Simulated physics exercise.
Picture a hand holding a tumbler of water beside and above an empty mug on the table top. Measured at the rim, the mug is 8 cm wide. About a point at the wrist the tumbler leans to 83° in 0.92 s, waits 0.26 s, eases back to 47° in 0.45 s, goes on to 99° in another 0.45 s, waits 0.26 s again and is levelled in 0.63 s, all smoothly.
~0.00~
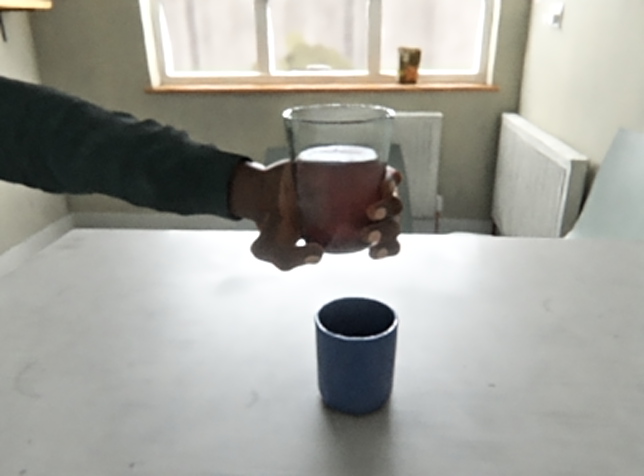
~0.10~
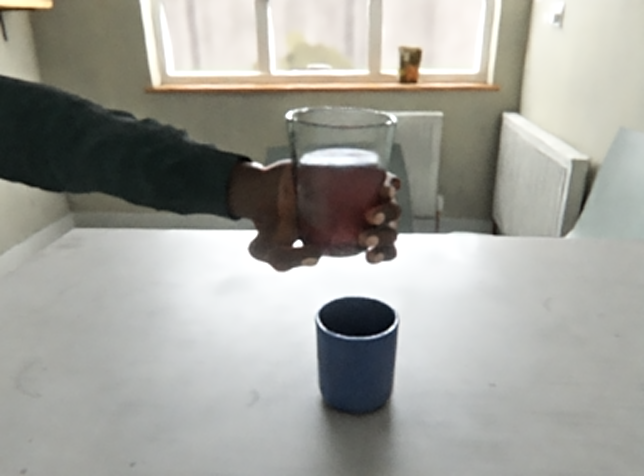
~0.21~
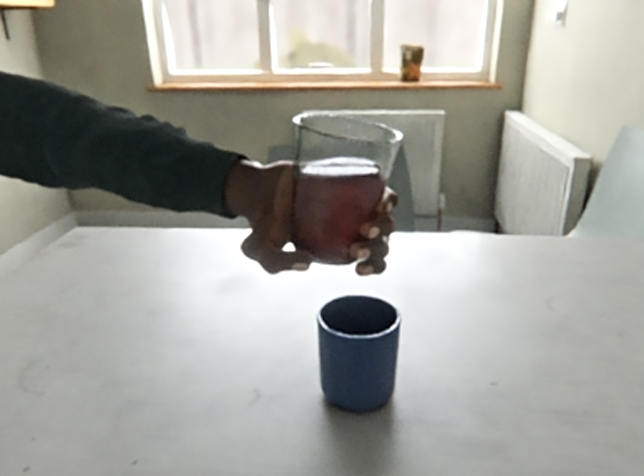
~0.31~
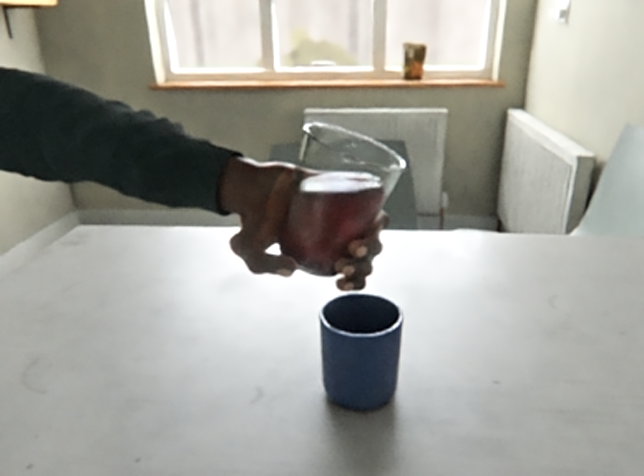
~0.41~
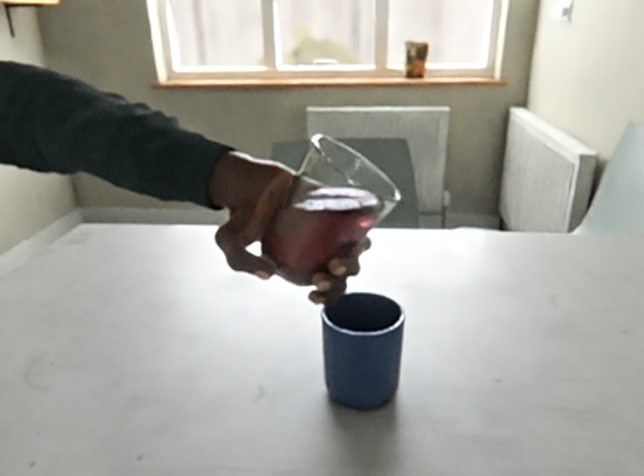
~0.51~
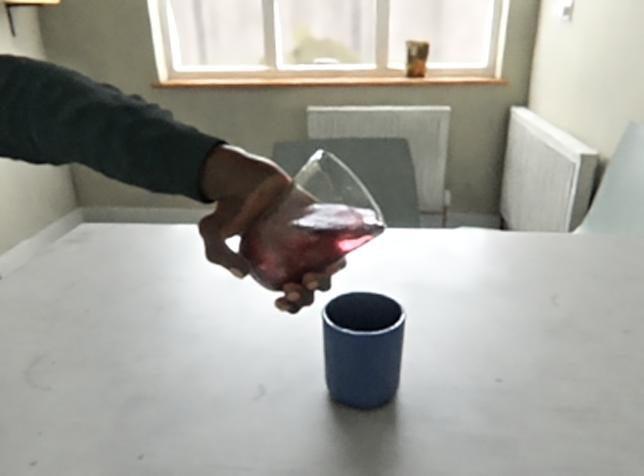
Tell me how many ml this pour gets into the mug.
This pour delivers roughly 275 ml.
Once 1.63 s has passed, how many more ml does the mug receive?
Roughly 30 ml.
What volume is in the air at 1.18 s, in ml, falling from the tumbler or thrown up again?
Roughly 25 ml.
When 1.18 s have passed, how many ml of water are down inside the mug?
Some 200 ml.
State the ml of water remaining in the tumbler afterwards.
Some 0 ml.
Then, 1.18 s in, the tilt is 83° and the mug has 200 ml, the tumbler 90 ml, and 0 ml is on the table top.
Then, 1.63 s in, the tilt is 47° and the mug has 250 ml, the tumbler 65 ml, and 0 ml is on the table top.
Then, 2.34 s in, the tilt is 99° and the mug has 265 ml, the tumbler 10 ml, and 30 ml is on the table top.
Then, 2.79 s in, the tilt is 19° and the mug has 275 ml, the tumbler 5 ml, and 35 ml is on the table top.
Finally, the mug has 275 ml, the tumbler 5 ml, and 35 ml is on the table top.
